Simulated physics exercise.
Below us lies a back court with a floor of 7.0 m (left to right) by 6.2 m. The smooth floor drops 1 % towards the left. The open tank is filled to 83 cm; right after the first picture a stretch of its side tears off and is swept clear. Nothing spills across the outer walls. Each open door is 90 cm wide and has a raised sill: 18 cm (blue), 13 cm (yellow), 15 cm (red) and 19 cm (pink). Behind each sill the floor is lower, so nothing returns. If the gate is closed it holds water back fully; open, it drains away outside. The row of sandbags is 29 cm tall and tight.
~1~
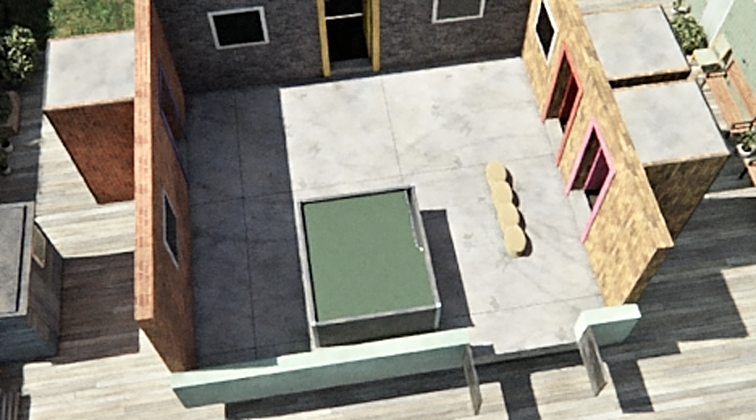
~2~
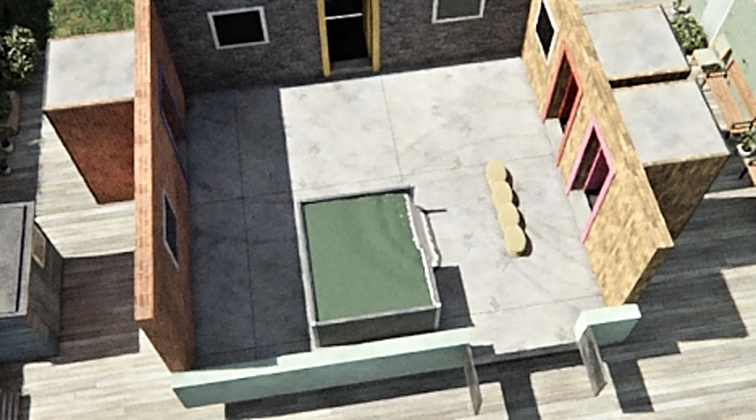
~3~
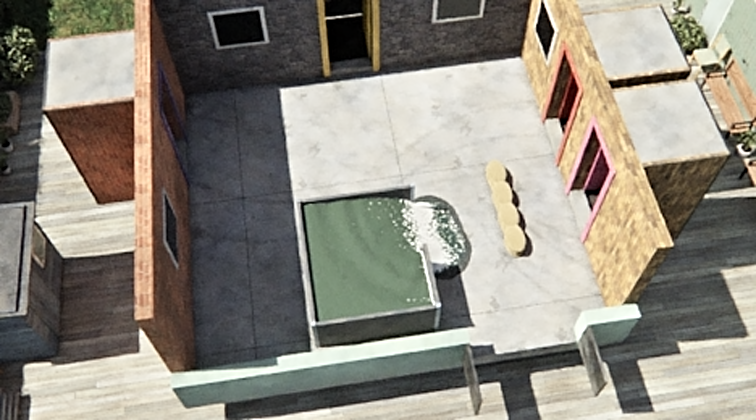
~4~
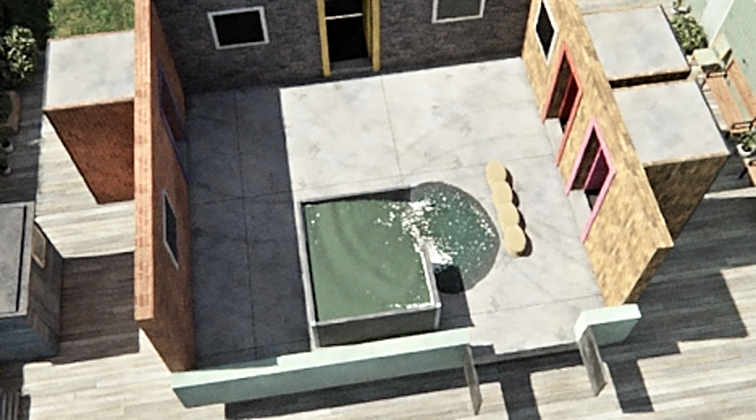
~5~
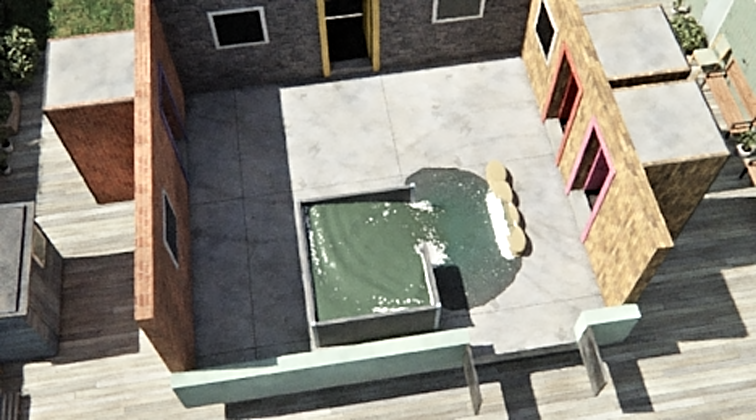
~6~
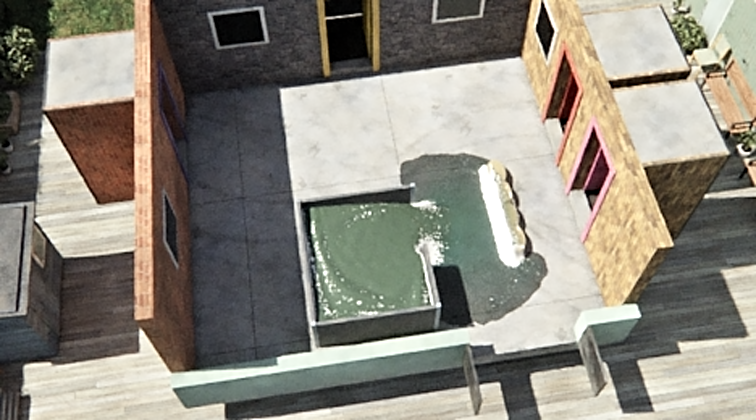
In this clip, an open tank of green water in a walled courtyard loses part of its right side, and water pours through the gap, spreading rightward across the pale floor and around a row of round tan blocks.
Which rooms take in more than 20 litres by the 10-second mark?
The water let in: At the blue door it does not reach the limit; at the yellow door it stays under the limit; at the red door it does not reach the limit; at the pink door it keeps below the limit.
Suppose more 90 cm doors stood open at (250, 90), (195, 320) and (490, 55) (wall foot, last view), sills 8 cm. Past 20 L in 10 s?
In turn: Under, not over, past it.
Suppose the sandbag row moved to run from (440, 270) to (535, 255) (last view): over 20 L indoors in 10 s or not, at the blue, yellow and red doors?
Then: Blue not over, yellow below, red past it.
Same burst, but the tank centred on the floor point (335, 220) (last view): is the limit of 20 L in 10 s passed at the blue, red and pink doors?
Then: Blue under, red above, pink not over.
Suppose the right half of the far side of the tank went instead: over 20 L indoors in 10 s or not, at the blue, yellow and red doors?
Then: Blue not over, yellow above, red not over.
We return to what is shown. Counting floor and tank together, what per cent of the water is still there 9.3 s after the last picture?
Roughly 74 in a hundred.
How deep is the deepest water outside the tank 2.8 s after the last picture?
Roughly 30 cm.
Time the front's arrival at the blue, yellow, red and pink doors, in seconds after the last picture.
Blue 4.5 s, yellow 2.0 s, red 1.0 s, pink 0.8 s.
Then, 0.7 s after the last picture water covers 30 % of the floor and is deepest (52 cm) near (500, 225); blue door not reached, yellow door not reached, red door not reached, pink door not reached.
Then, 1.5 s after the last picture water covers 40 % of the floor and is deepest (43 cm) near (500, 225); blue door not reached, yellow door not reached, red door 11 cm at the sill, 0 L in, pink door 15 cm at the sill, 0 L in.
Then, 2.8 s after the last picture water covers 50 % of the floor and is deepest (30 cm) near (500, 225); blue door not reached, yellow door 11 cm at the sill, 0 L in, red door 4 cm at the sill, 0 L in, pink door 9 cm at the sill, 0 L in.
Then, 5.3 s after the last picture water covers 70 % of the floor and is deepest (18 cm) near (502, 233); blue door 10 cm at the sill, 0 L in, yellow door 12 cm at the sill, 0 L in, red door 13 cm at the sill, 0 L in, pink door 5 cm at the sill, 0 L in.
Then, 9.3 s after the last picture water covers 90 % of the floor and is deepest (15 cm) near (186, 118); blue door 12 cm at the sill, 0 L in, yellow door 7 cm at the sill, 1 L in, red door 6 cm at the sill, 0 L in, pink door 8 cm at the sill, 0 L in.
